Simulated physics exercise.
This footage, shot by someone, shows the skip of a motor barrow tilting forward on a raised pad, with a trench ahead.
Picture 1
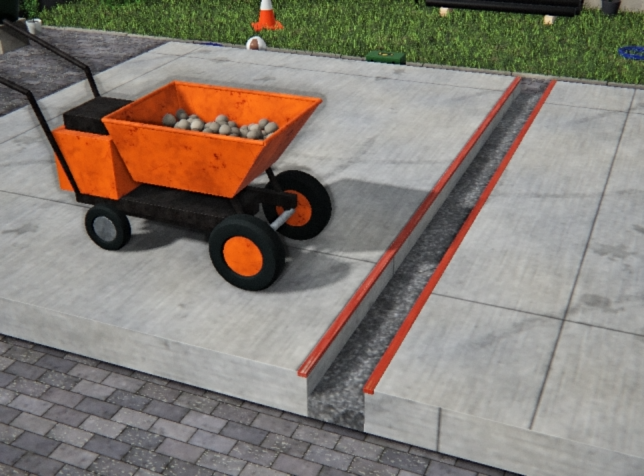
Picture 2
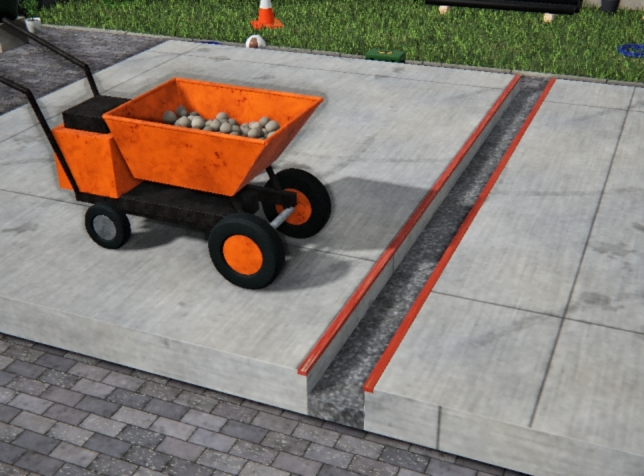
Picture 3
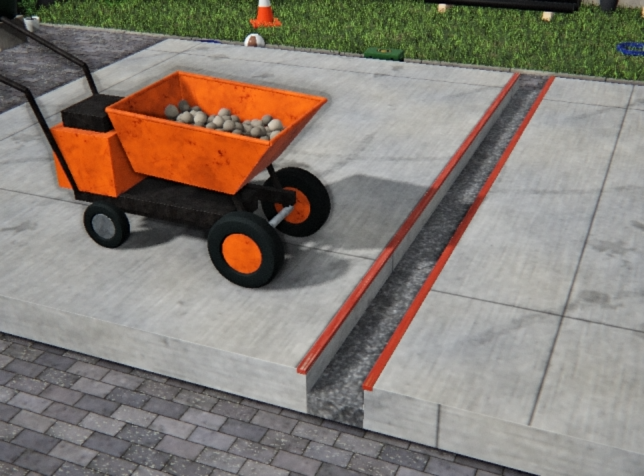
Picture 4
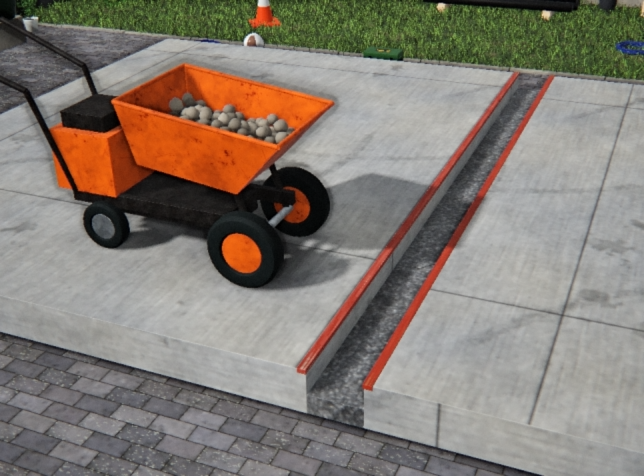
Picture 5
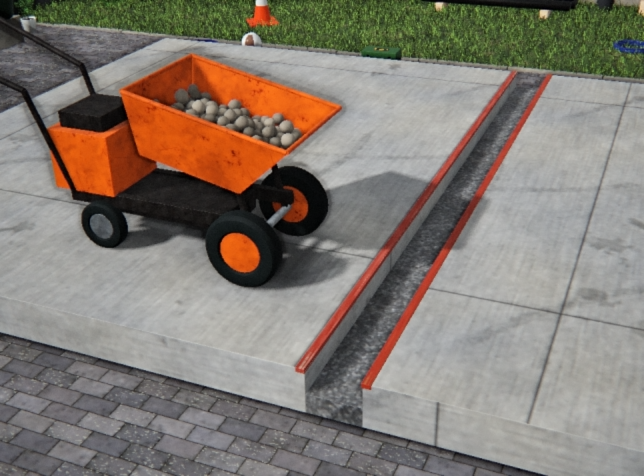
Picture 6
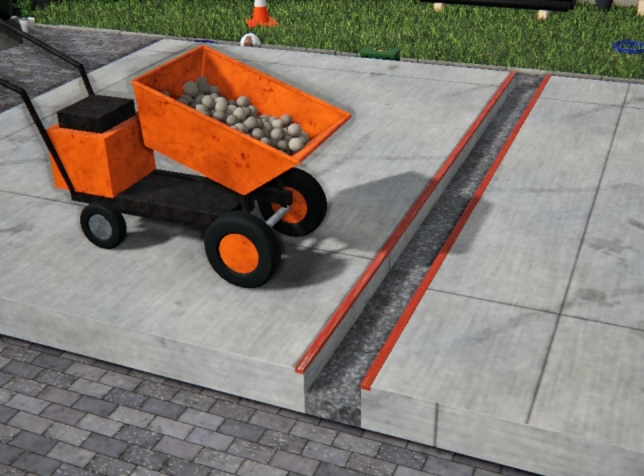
The orange skip of a motor barrow tilts forward with its pebbles on a concrete pad.
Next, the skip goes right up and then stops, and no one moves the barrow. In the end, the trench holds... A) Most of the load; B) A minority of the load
Most of the load.
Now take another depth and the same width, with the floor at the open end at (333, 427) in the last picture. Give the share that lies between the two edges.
About 70 %.
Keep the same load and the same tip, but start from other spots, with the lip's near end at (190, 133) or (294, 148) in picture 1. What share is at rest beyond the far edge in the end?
In order, close to 0 and 80 in a hundred.
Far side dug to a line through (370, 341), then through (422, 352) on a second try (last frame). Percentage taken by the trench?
I'd say some 40 in a hundred, followed by 90 in a hundred.
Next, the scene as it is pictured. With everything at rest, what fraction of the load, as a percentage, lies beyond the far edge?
I'd say near 35 per cent, give or take.
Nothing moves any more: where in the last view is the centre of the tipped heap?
About (408, 285).
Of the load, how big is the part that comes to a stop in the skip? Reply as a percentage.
It works out to some 0 percent.
Soon after the last picture, skip tipped steeply; all in the skip.
A little later, skip tipped right over; most in the skip; a small part in or heaped over the trench; a stray few beyond it; a stray few falling.
Later still, skip tipped right over; a small part in the skip; about half in or heaped over the trench; about a third beyond it.
By the end, skip tipped right over; about two thirds in or heaped over the trench; about a third beyond it.
